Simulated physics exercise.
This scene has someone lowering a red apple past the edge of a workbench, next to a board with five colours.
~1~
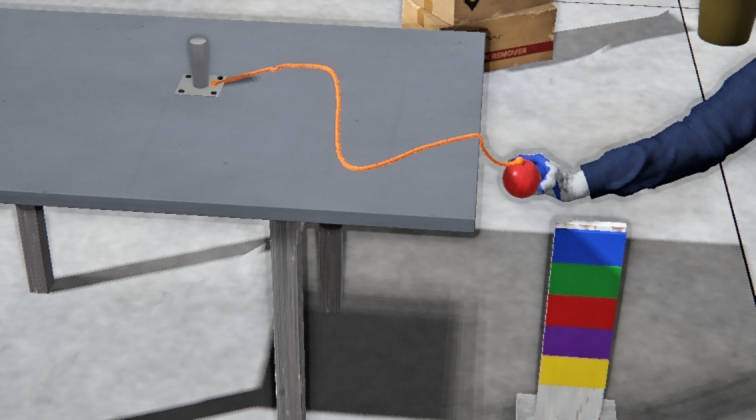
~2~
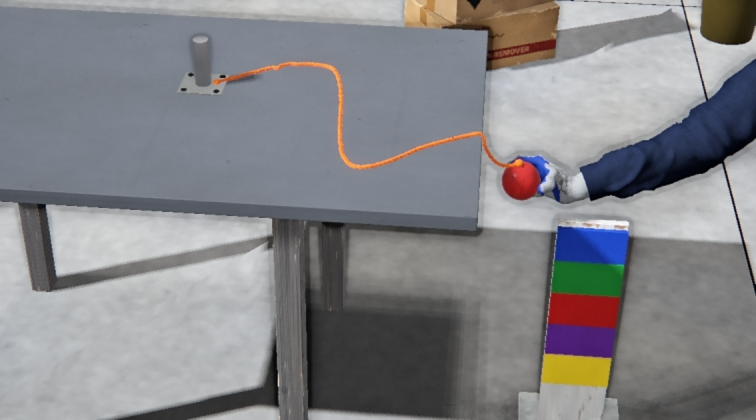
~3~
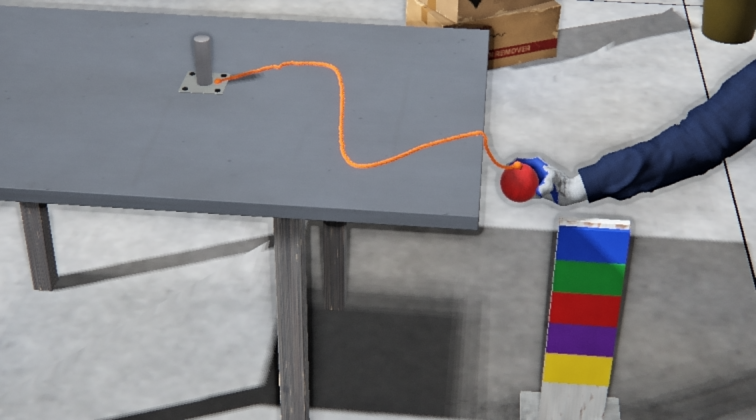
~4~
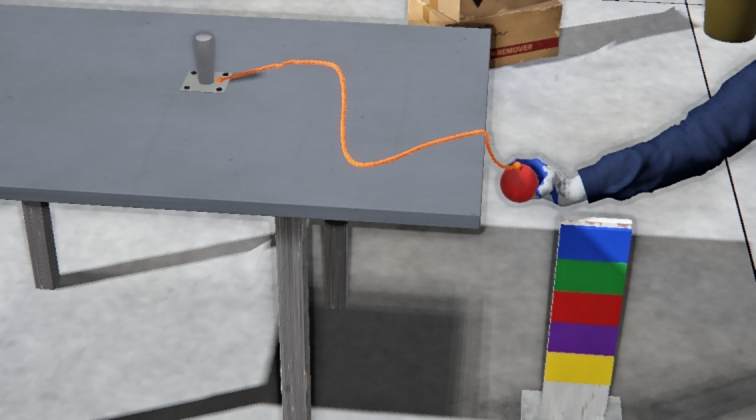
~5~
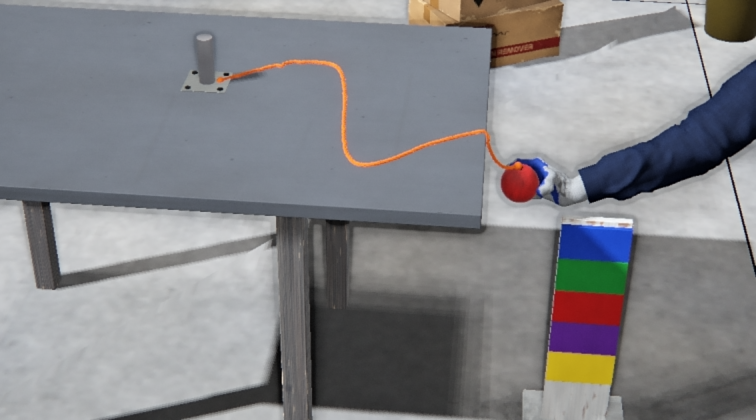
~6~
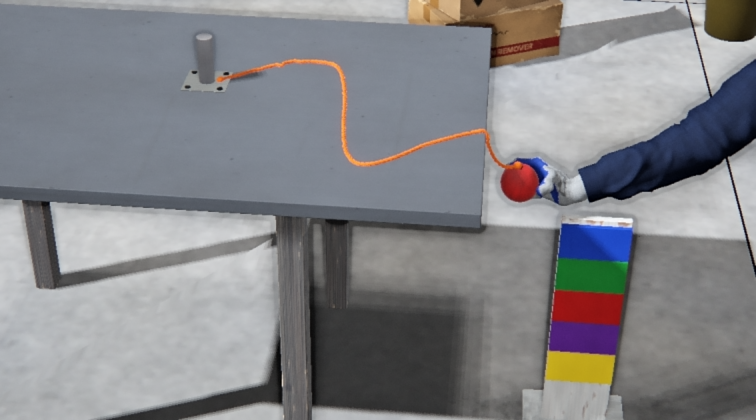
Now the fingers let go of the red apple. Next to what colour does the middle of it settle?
Next to yellow.
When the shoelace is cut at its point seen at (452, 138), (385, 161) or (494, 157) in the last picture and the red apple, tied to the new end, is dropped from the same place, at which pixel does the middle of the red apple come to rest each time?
In that order: (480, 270), (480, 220) and (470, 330).
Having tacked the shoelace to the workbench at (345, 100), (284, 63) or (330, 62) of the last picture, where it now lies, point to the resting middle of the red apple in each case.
Try 1: (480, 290); try 2: (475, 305); try 3: (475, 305).
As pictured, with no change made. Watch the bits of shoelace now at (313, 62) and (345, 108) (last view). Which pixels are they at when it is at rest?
End positions: About (327, 90) and about (446, 100).
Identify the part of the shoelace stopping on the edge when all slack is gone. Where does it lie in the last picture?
Roughly (344, 130).
Soon after, apple near (506, 322); level with purple.
Then, apple near (458, 326); level with yellow.
Further on, apple near (476, 329); level with yellow.
At rest, apple near (471, 335); level with yellow. Its centre hangs level with the yellow band.
